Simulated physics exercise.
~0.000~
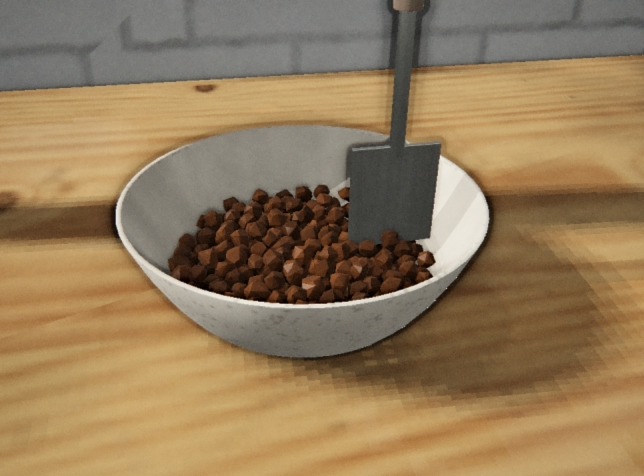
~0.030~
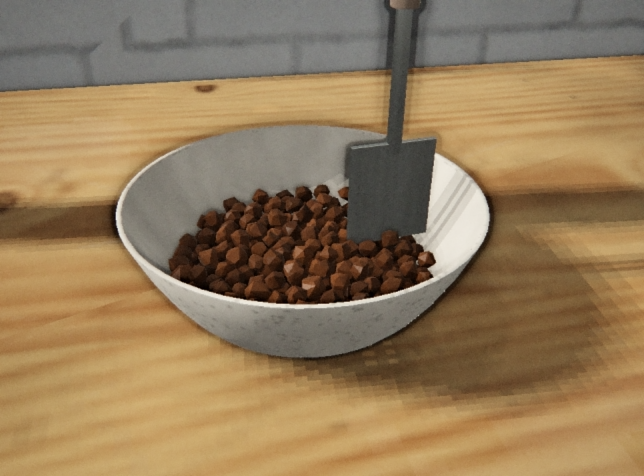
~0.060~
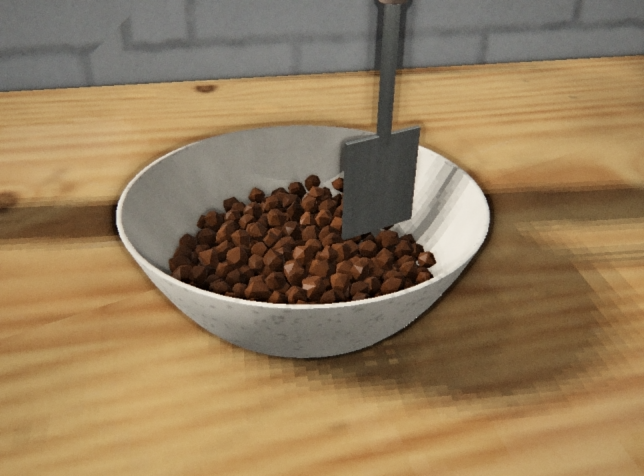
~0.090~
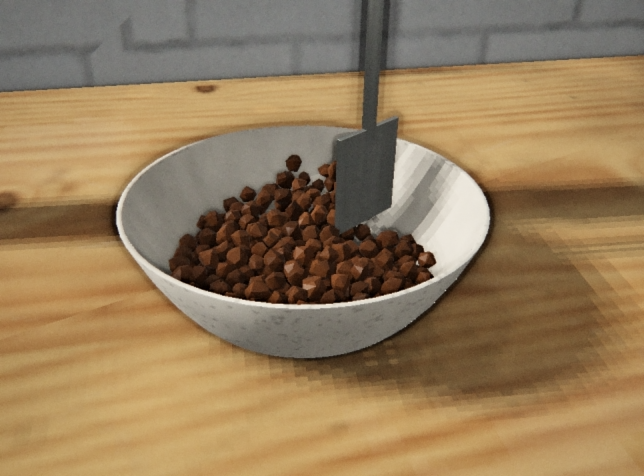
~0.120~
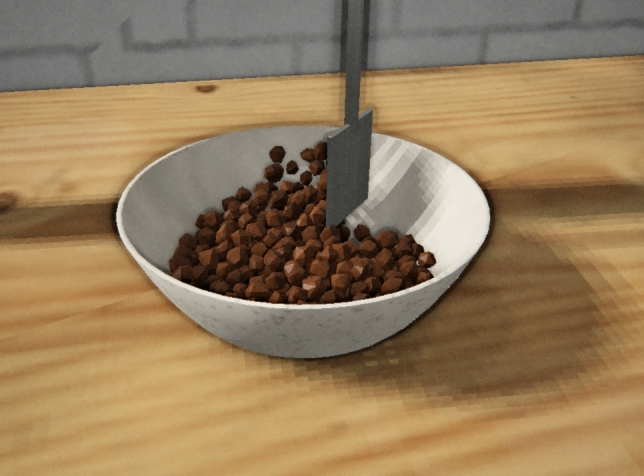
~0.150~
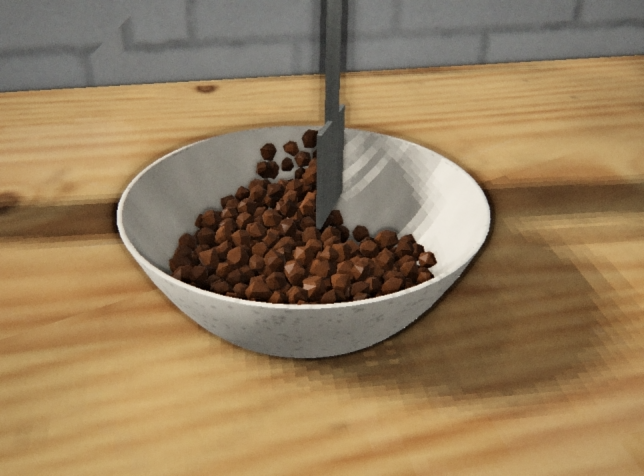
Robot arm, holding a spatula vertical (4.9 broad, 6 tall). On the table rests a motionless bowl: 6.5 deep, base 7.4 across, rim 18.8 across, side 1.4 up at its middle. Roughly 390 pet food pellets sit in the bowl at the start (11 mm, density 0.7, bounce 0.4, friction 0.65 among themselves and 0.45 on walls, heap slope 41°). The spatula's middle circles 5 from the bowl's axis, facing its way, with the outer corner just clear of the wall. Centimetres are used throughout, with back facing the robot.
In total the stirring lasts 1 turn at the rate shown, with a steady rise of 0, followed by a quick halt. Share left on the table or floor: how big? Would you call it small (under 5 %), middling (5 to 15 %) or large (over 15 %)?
I would call it middling.
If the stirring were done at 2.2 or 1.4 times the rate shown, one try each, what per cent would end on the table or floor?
It would be some 30 and 20 percent respectively.
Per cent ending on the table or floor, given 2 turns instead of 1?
Roughly 25 per cent.
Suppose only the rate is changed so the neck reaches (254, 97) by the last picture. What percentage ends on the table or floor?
Roughly 25 per cent.
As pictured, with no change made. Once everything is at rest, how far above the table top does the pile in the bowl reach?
7.5 cm or so.
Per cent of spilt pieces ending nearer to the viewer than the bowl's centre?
Close to 60 percent, I reckon.
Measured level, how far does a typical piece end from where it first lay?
Roughly 6 cm, measured level.
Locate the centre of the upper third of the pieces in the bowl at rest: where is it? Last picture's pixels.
I'd put it at about (358, 191).
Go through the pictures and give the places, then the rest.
In the first picture, spatula neck at (399, 119), 0° round; upper third of the load around (296, 252), from x 180 to 425, top at y 195; 391 in the bowl.
In the second picture, spatula neck at (396, 116), 5° round; upper third of the load around (297, 252), from x 180 to 425, top at y 195.
In the third picture, spatula neck at (386, 108), 19° round; upper third of the load around (297, 248), from x 180 to 425, top at y 185.
In the fourth picture, spatula neck at (370, 102), 33° round; upper third of the load around (297, 245), from x 180 to 425, top at y 165.
In the fifth picture, spatula neck at (352, 97), 47° round; upper third of the load around (292, 242), from x 180 to 425, top at y 150.
In the sixth picture, spatula neck at (332, 93), 61° round; upper third of the load around (287, 238), from x 180 to 430, top at y 140; 391 in the bowl.
By 0.40 s, 177° round, highest piece 8 above the table; 386 in the bowl, 1 on the table or floor, 4 in flight or on the tool.
By 0.65 s, 293° round, highest piece 9 above the table; 370 in the bowl, 15 on the table or floor, 6 in flight or on the tool.
By 0.97 s, 0° round, highest piece 7 above the table; 353 in the bowl, 37 on the table or floor, 1 in flight or on the tool.
By 1.67 s, 0° round, highest piece 7 above the table; 353 in the bowl, 38 on the table or floor.
Final count, 353 in the bowl, 38 on the table or floor. That is 10 % on the table or floor.
